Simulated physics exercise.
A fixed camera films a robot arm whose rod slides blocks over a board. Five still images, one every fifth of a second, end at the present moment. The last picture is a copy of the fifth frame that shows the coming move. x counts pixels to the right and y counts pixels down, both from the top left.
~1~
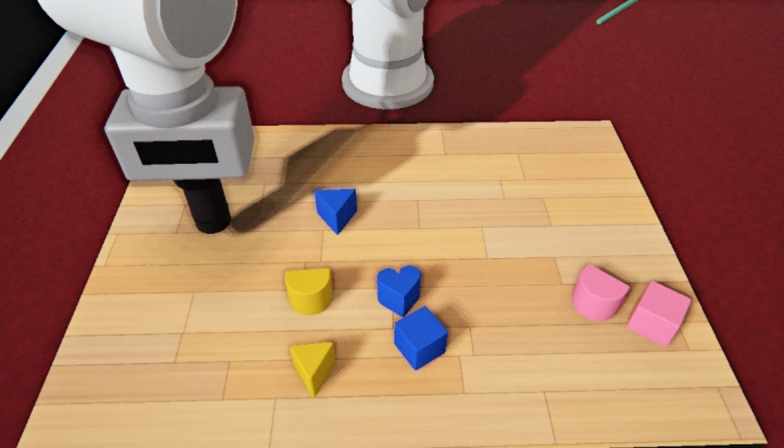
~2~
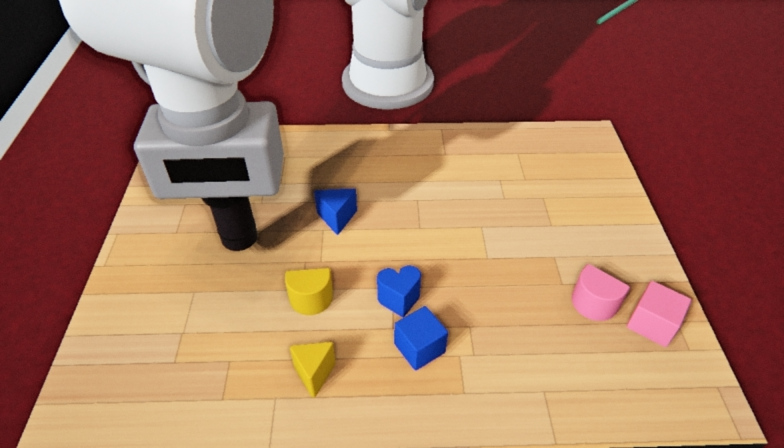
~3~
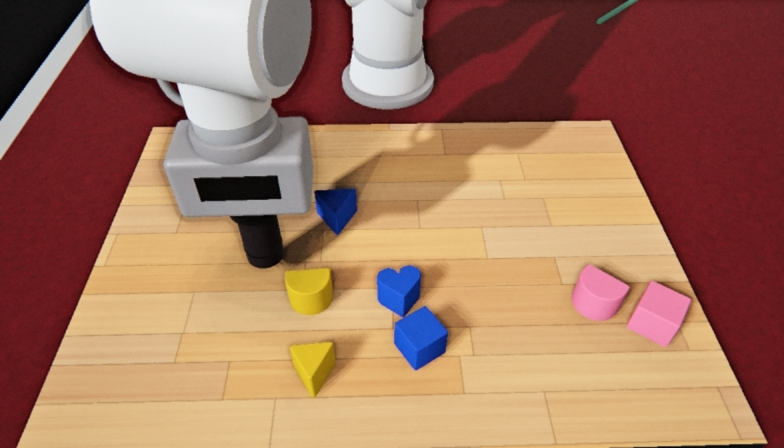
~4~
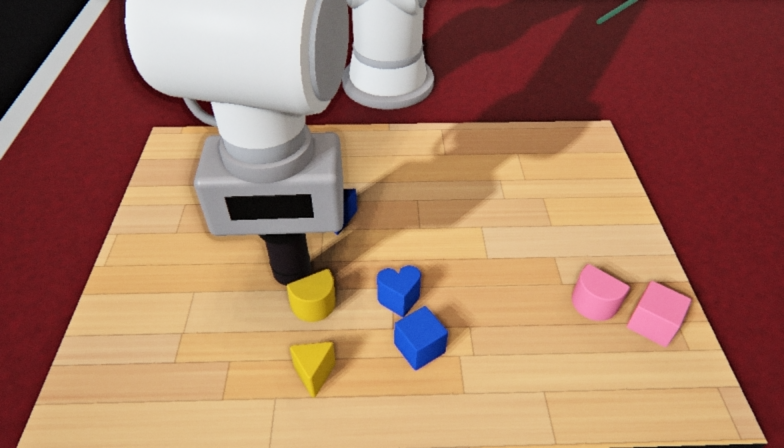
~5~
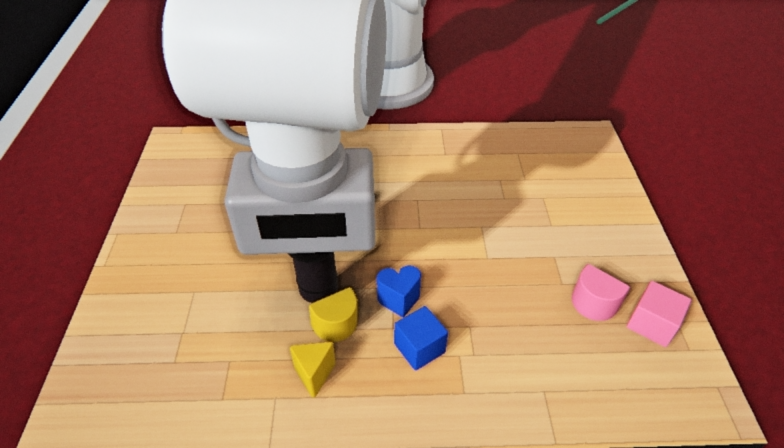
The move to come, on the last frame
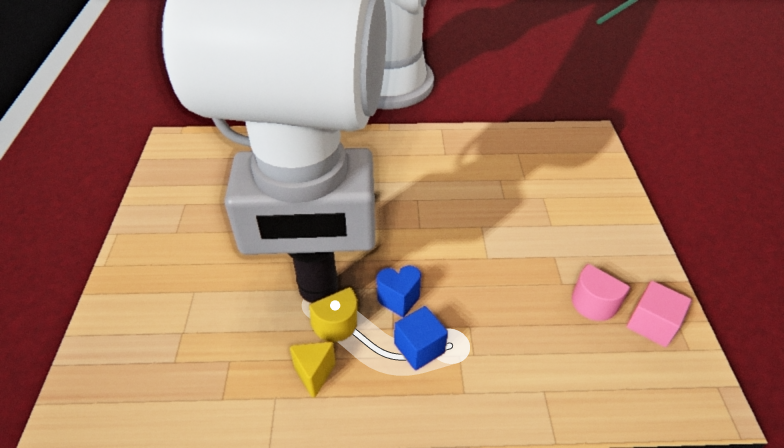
A robot arm lowered over a wooden board moved its black rod diagonally down and to the right, past the blue triangle, then pushed the yellow half-round block slightly toward the lower right.
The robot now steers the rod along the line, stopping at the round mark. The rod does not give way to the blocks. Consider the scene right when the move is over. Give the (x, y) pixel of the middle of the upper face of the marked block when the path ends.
For the centre of its top, I'd go with (412, 371).
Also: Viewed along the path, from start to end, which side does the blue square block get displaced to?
Left-hand side.
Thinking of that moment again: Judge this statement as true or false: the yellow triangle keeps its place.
The claim holds.
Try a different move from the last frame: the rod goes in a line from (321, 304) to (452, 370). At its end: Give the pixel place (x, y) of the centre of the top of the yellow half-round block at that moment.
Close to (386, 353).
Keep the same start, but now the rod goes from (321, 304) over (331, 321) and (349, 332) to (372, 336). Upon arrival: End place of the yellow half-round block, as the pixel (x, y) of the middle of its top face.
I think it will end close to (378, 345).
The drawn path runs from (321, 304) through (356, 333) and (399, 357) to (450, 346); the dot is on the yellow half-round block.
What follows on the original path. One third of the way, rod at (356, 319); yellow half-round block at (374, 340).
Two thirds of the way, rod at (401, 343); yellow half-round block at (407, 370), turned 35° clockwise; blue square block at (449, 331).
At the end, rod at (452, 331); yellow triangle not moved; yellow half-round block at (412, 371), turned 55° clockwise; blue square block at (499, 330), turned 15° clockwise.
